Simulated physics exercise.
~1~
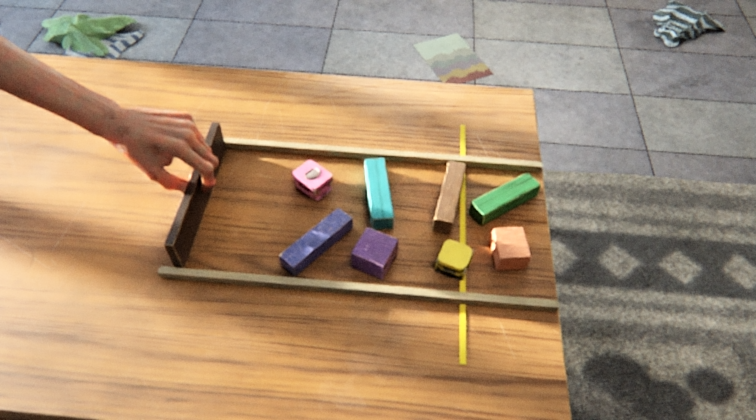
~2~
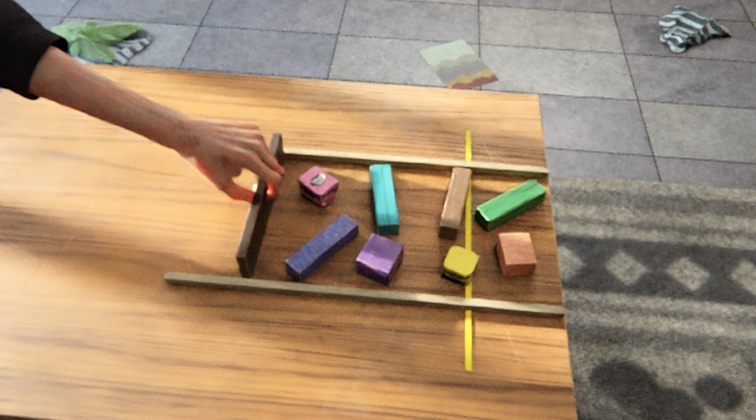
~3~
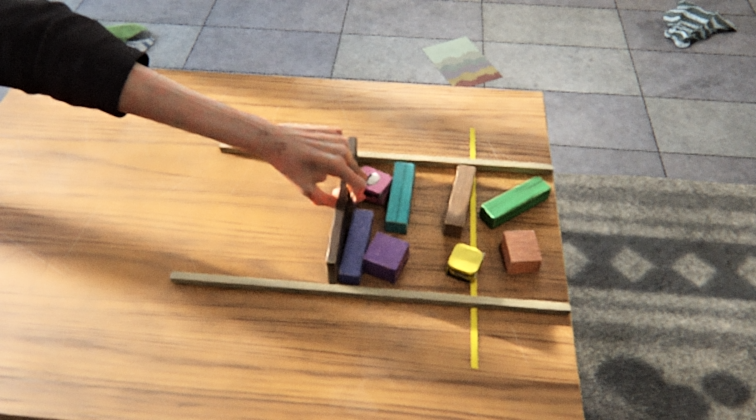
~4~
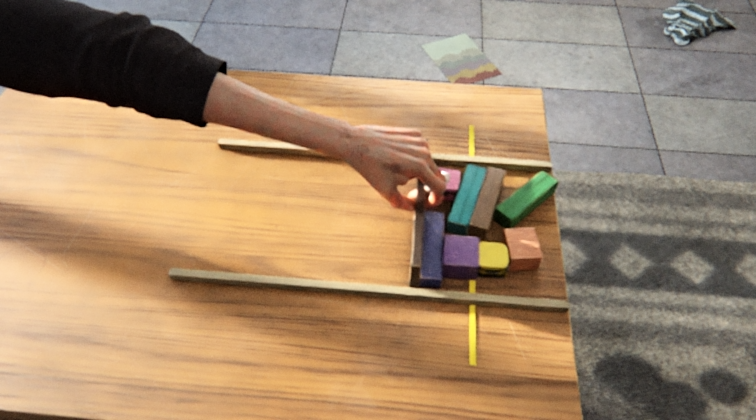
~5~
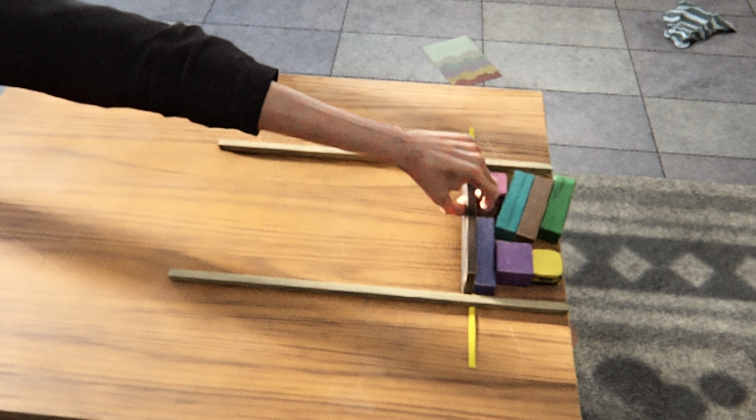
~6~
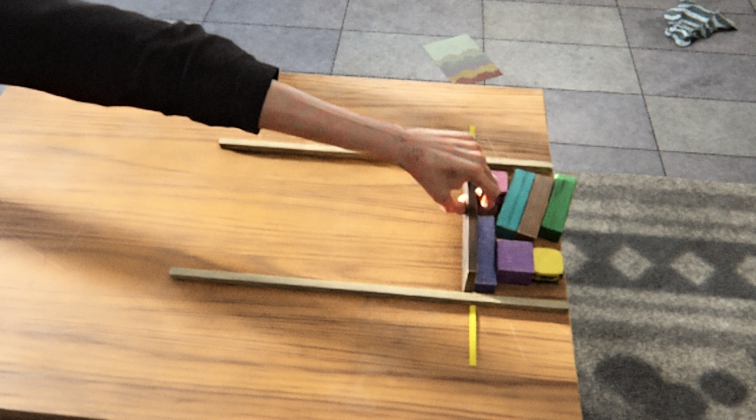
On a wooden table beside a grey patterned rug and a tiled floor, seen from above at an angle with a slight sway, a hand holds a dark upright board between two thin rails. To its right lie a pink case, blue, teal, brown and green bars, and purple, yellow and orange blocks, with yellow tape crossing near the right edge. The hand slides the board right, gathering the pink case and blue bar, then the others. The pieces bunch together past the tape, and the orange block drops off the edge. The board stops at the tape, the rest still crowded on the table.
